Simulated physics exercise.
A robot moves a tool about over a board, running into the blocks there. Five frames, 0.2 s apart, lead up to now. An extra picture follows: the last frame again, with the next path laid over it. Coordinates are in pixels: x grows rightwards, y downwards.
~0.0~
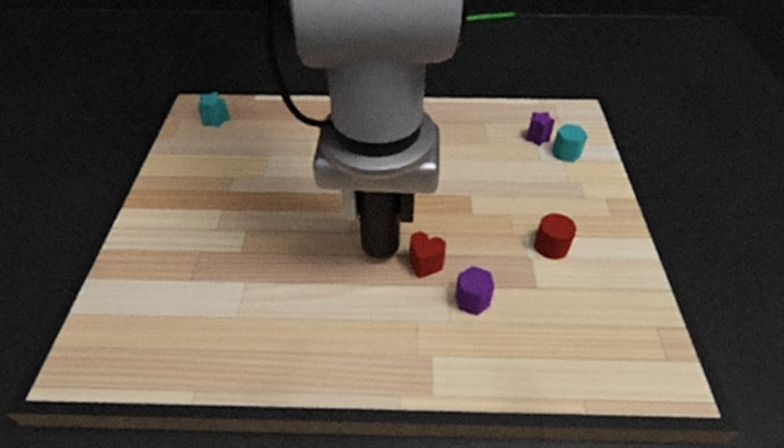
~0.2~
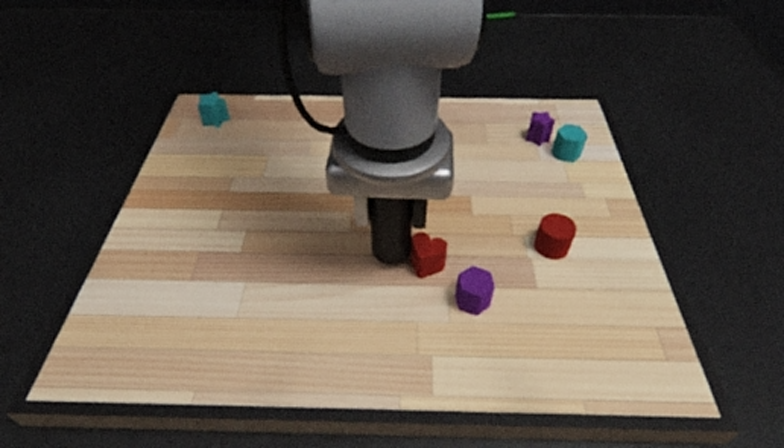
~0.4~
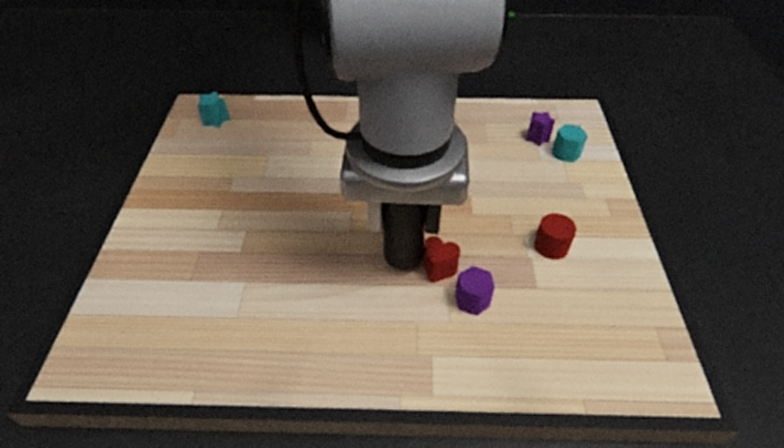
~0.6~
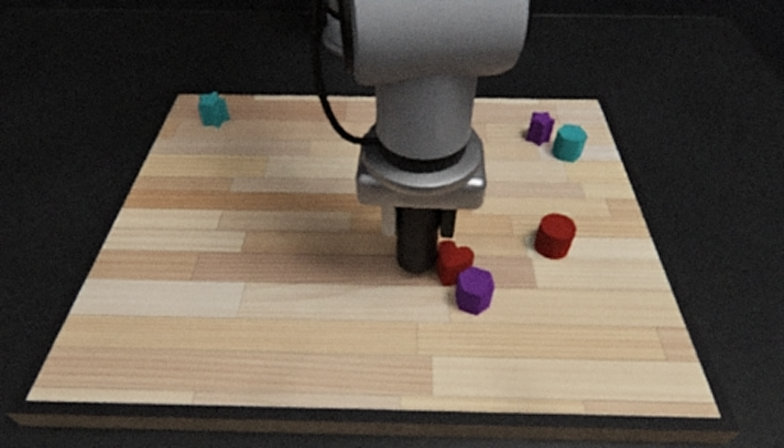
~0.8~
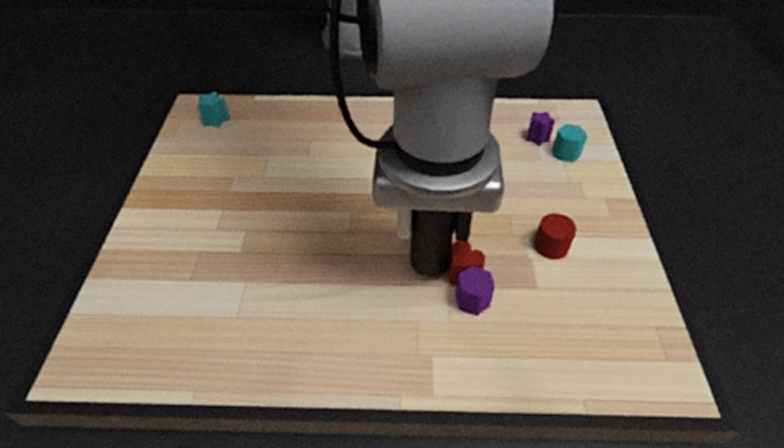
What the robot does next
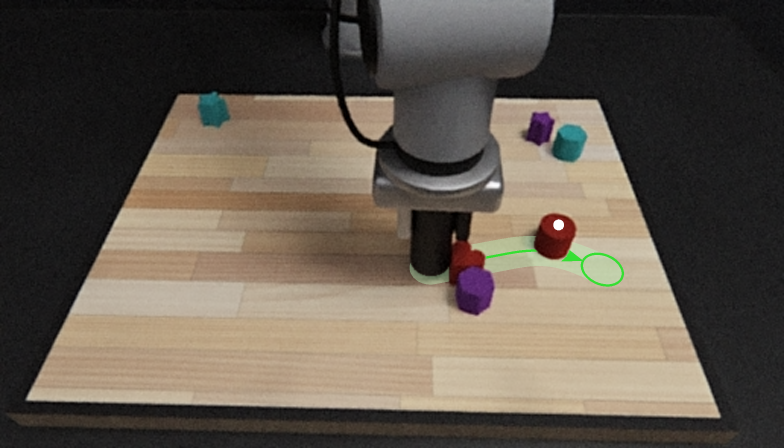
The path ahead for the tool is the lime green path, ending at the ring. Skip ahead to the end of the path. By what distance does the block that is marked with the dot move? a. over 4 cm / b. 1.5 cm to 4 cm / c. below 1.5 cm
The answer is a.
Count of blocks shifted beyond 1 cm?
Moved: Exactly two.
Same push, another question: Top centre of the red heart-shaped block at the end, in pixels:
At roughly (518, 261).
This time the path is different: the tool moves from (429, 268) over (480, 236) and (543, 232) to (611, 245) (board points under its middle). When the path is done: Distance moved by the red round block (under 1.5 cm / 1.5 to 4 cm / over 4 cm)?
The block winds up beyond 4 cm from where it is now.
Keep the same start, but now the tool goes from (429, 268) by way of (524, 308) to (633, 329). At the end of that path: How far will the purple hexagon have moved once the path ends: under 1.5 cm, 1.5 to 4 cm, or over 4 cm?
Band: Over 4 cm.
The drawn path runs from (429, 268) over (486, 258) and (543, 251) to (602, 269); the dot is on the red round block.
On the path given first. One third of the way, tool at (490, 249); red heart-shaped block at (514, 259), turned 55° clockwise.
Two thirds of the way, tool at (546, 243); red heart-shaped block at (518, 261), turned 65° clockwise; red round block at (585, 222).
At the end, tool at (606, 262); red heart-shaped block at (518, 261), turned 65° clockwise; purple hexagon not moved; red round block at (616, 220).
